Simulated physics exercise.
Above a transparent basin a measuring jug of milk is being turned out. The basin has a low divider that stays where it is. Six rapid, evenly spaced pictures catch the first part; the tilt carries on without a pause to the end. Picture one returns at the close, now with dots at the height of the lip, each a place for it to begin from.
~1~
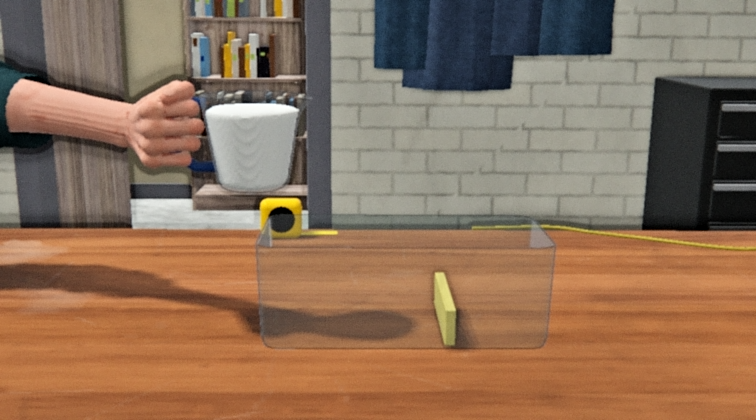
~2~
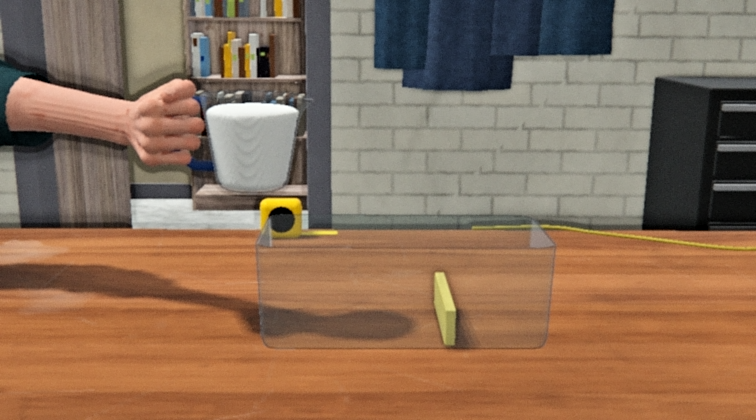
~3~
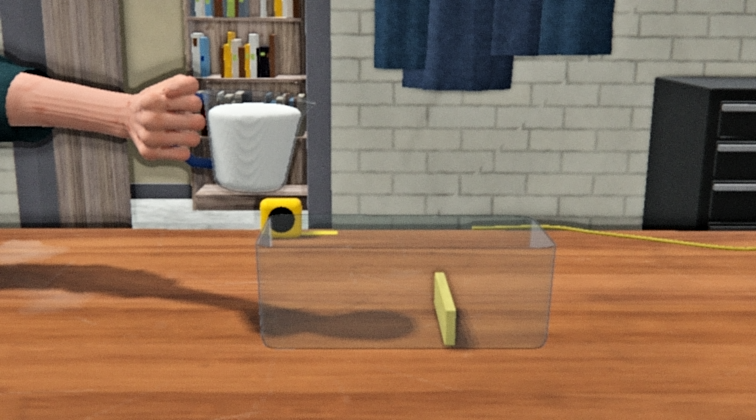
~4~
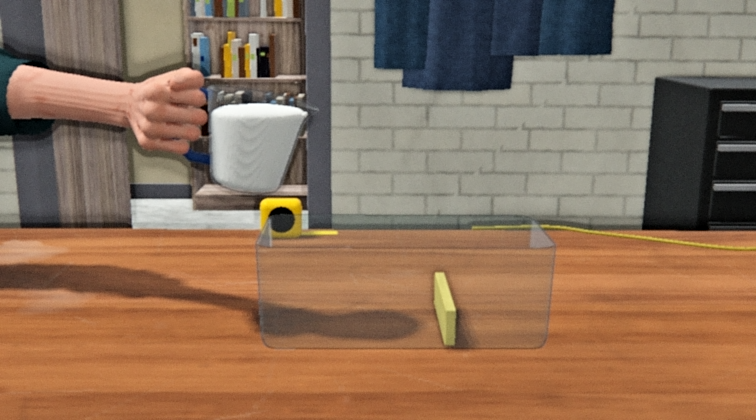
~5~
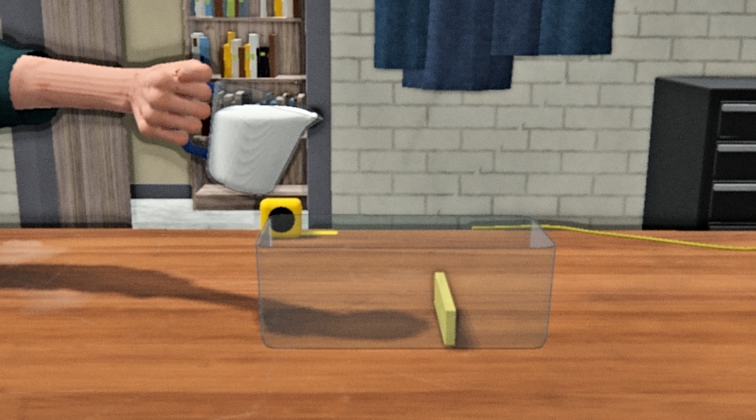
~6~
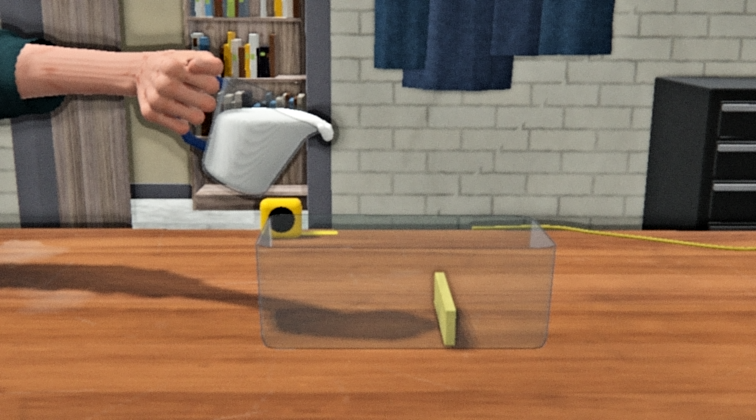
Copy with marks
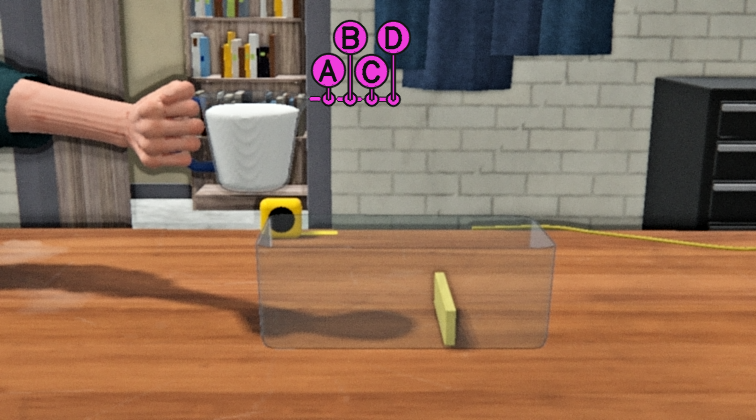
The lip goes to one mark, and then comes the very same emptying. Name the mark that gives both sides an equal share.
Go for D.
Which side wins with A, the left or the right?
The left side.
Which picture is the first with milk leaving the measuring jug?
Picture 6.
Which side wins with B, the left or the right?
The left one.
In magenta, A at (328, 98); B at (350, 99); C at (371, 99); D at (393, 99).
With A, about 96 % ends left of the wall and 4 % right of it.
With B, about 95 % ends left of the wall and 4 % right of it.
With C, about 88 % ends left of the wall and 11 % right of it.
With D, about 51 % ends left of the wall and 48 % right of it.
